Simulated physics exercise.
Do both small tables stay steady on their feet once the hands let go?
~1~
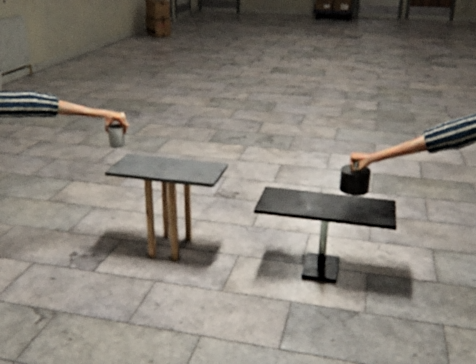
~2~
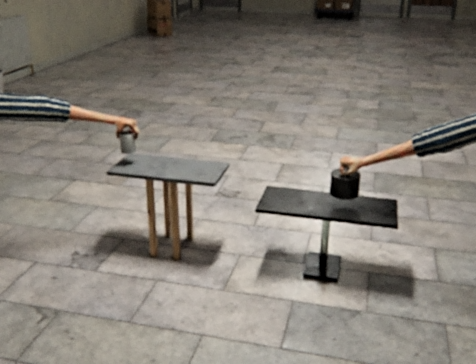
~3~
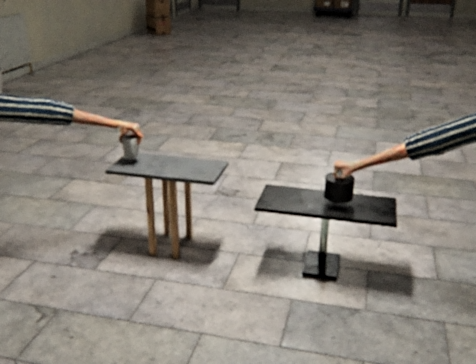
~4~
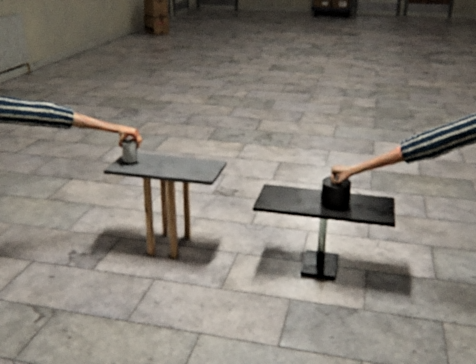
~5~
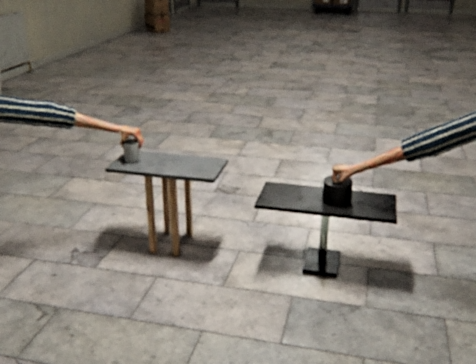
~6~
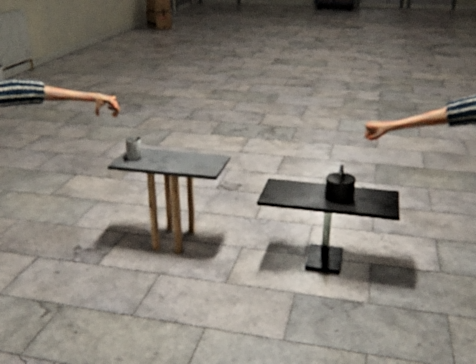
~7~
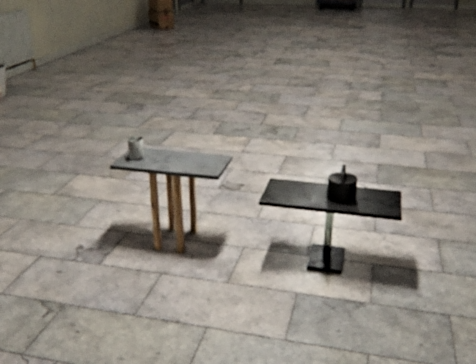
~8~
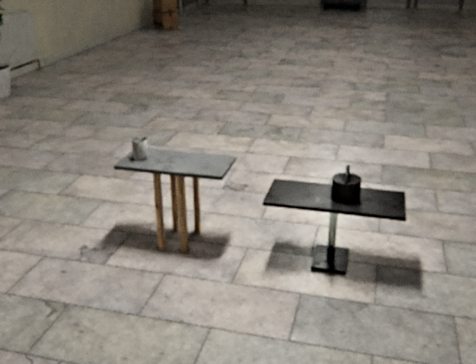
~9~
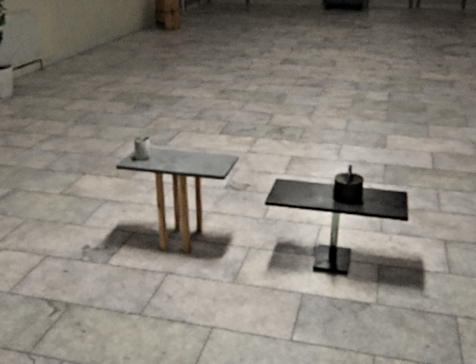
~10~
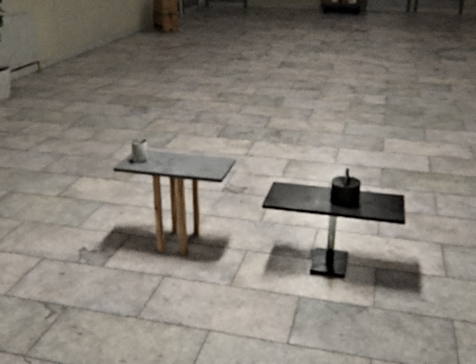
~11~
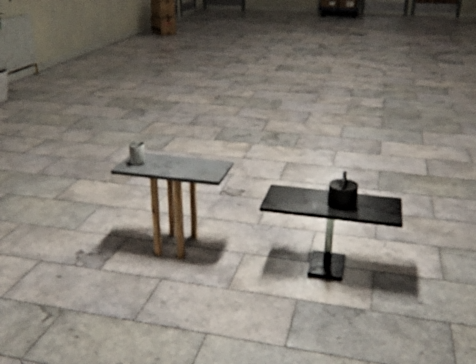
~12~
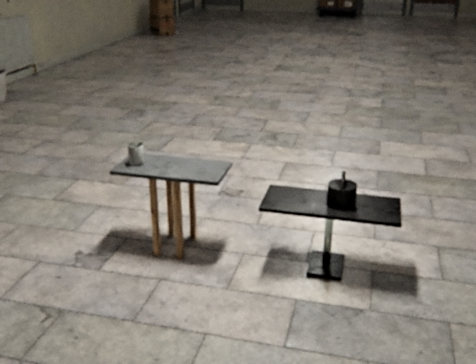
Yes, the grey table and the black table both stay upright and steady, with the objects still resting on top.
